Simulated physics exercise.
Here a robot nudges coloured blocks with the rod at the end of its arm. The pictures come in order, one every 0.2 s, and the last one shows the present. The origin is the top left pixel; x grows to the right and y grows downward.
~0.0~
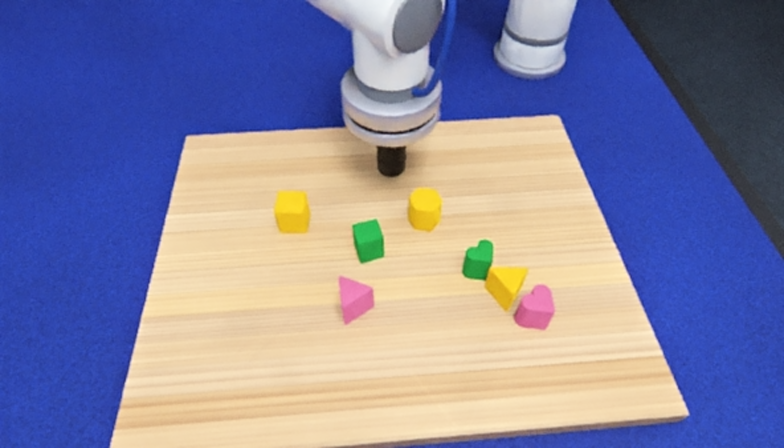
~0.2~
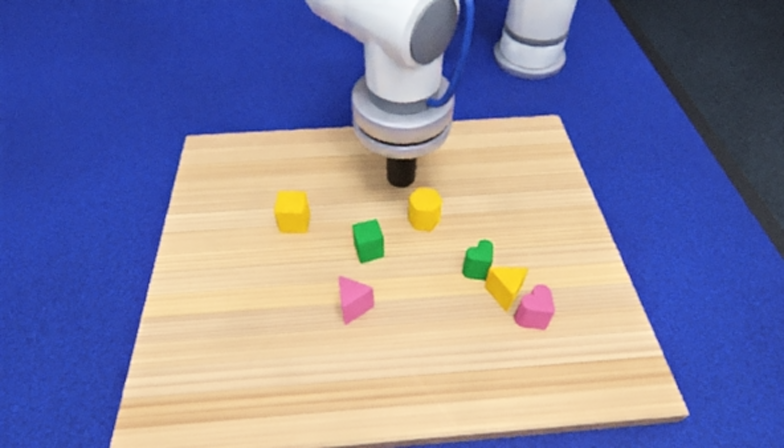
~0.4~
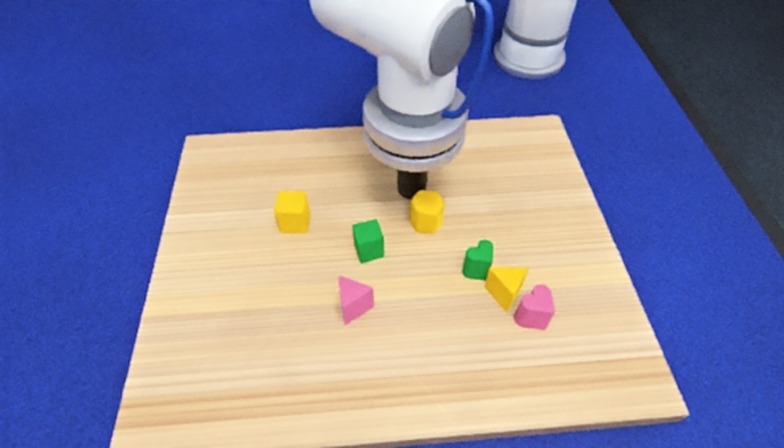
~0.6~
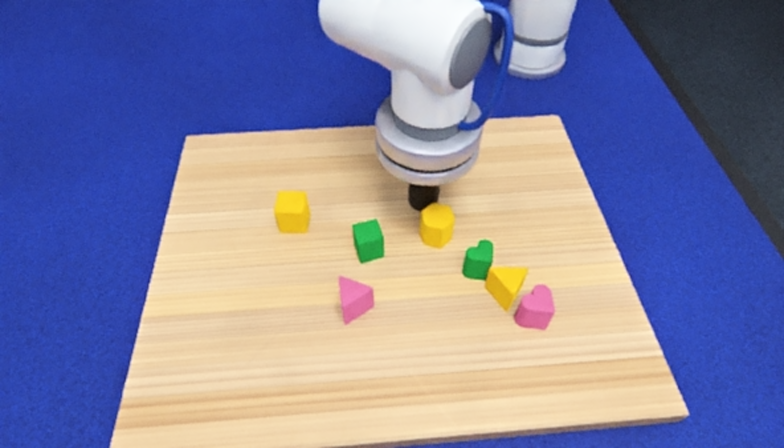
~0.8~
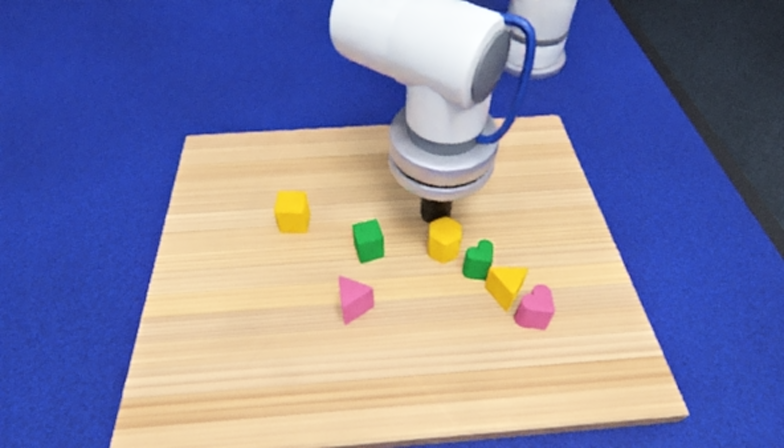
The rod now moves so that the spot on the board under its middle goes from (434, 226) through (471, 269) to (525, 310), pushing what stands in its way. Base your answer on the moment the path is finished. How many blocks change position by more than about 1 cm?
Three or more blocks move more than 1 cm.
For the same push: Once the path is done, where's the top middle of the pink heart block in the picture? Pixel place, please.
The top centre is at (564, 314).
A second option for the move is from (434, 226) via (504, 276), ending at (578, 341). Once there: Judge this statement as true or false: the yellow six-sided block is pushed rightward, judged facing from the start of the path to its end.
That claim is true.
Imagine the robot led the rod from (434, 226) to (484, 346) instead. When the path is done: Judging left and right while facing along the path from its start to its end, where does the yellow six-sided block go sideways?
It slides rightward.
What follows on the original path. One third of the way, rod at (459, 244); yellow six-sided block at (458, 262), turned 40° clockwise; green heart block at (486, 258), turned 60° anticlockwise; yellow triangular block at (514, 278).
Two thirds of the way, rod at (491, 273); yellow six-sided block at (465, 281), turned 80° clockwise; green heart block at (504, 292); yellow triangular block at (529, 307), turned 50° anticlockwise; pink heart block at (557, 310), turned 65° anticlockwise.
At the end, rod at (529, 299); yellow six-sided block at (465, 281), turned 80° clockwise; green heart block at (518, 311), turned 75° clockwise; yellow triangular block at (541, 331), turned 45° anticlockwise; pink heart block at (564, 314), turned 70° anticlockwise.
